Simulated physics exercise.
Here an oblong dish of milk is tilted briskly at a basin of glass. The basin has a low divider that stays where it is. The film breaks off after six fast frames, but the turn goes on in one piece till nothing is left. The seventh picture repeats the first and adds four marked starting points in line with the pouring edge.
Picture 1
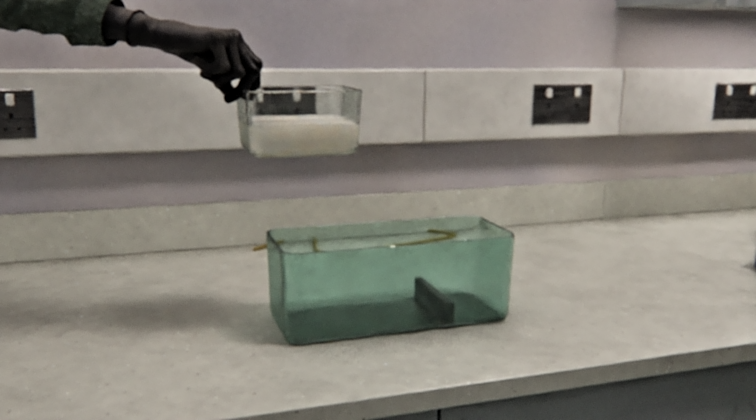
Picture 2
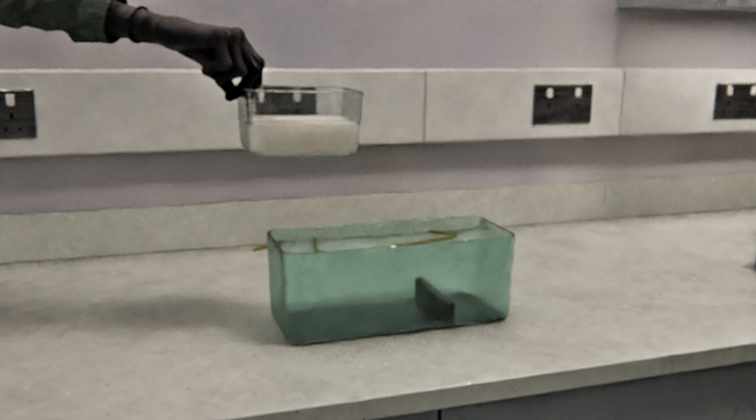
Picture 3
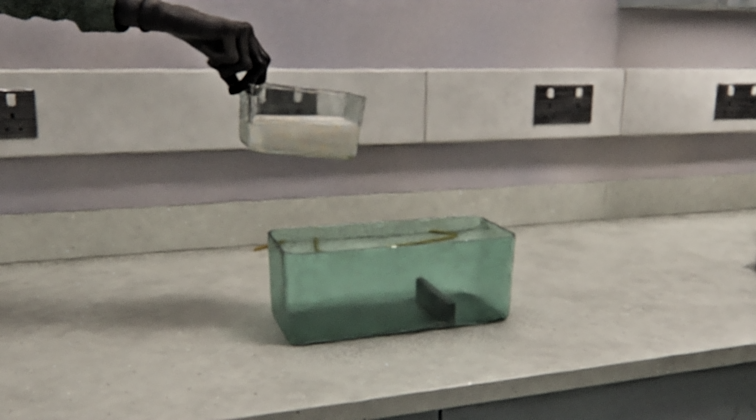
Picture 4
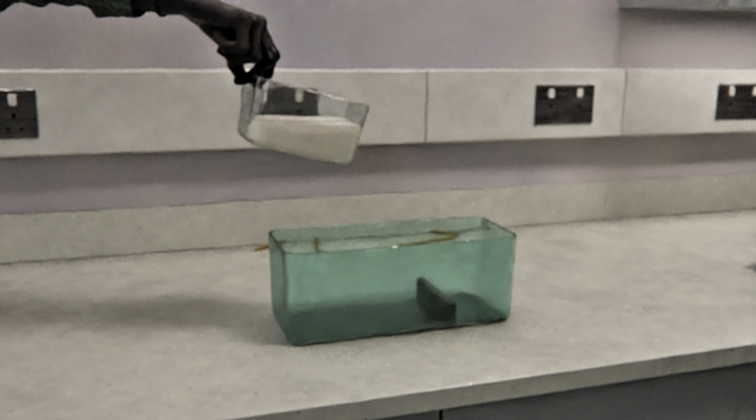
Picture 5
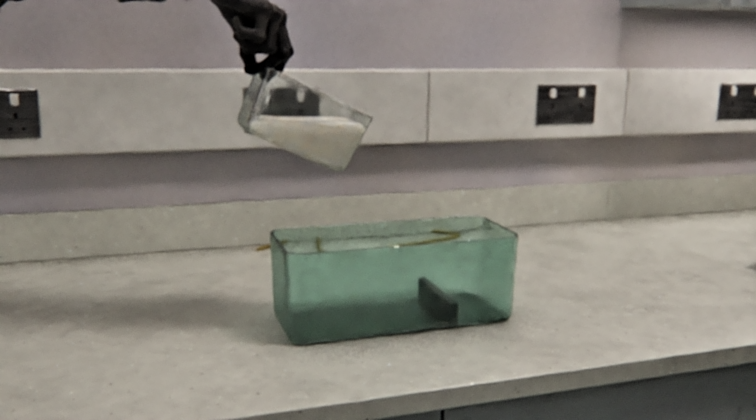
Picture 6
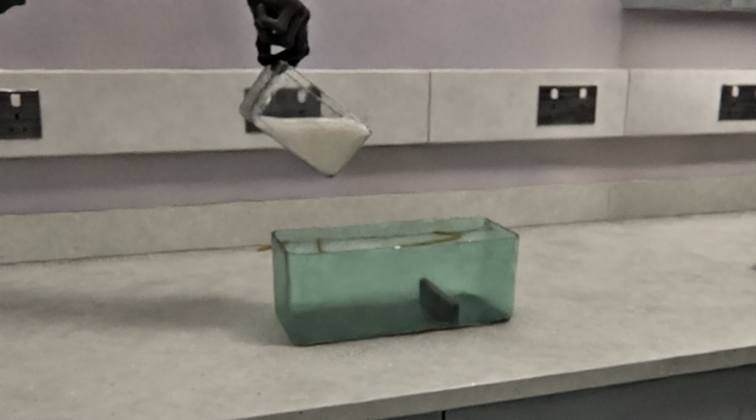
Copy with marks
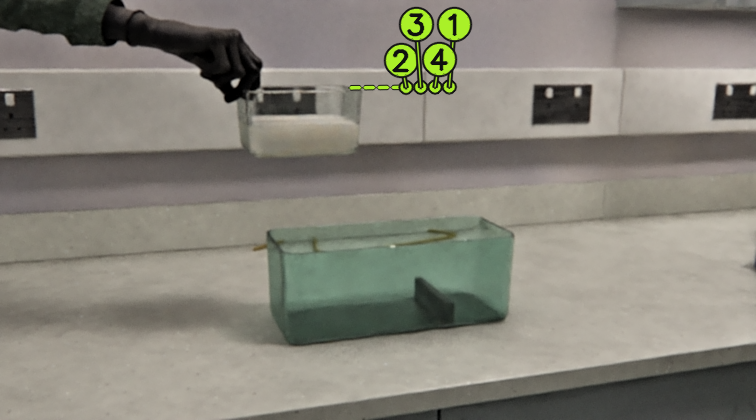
A dark hand steadily tilts a clear dish of milk rightward above a glass basin.
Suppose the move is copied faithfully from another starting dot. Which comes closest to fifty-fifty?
2 beats the others.
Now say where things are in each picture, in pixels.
In the first picture, upright, lip at (351, 87); basin from (285, 343) to (506, 318); top of the wall at (433, 289); nothing has left yet.
In the second picture, upright, lip at (352, 89); nothing has left yet.
In the third picture, tipped about 7°, lip at (355, 94); nothing has left yet.
In the fourth picture, tipped about 15°, lip at (358, 103); nothing has left yet.
In the fifth picture, tipped about 25°, lip at (362, 114); nothing has left yet.
In the sixth picture, tipped about 38°, lip at (362, 127); milk is over the lip, down to (362, 127).
On the marked copy, 1 at (449, 86); 2 at (406, 87); 3 at (420, 87); 4 at (435, 87).
For spot 1, about 28 % ends left of the wall and 71 % right of it.
For spot 2, about 47 % ends left of the wall and 52 % right of it.
For spot 3, about 33 % ends left of the wall and 66 % right of it.
For spot 4, about 29 % ends left of the wall and 71 % right of it.
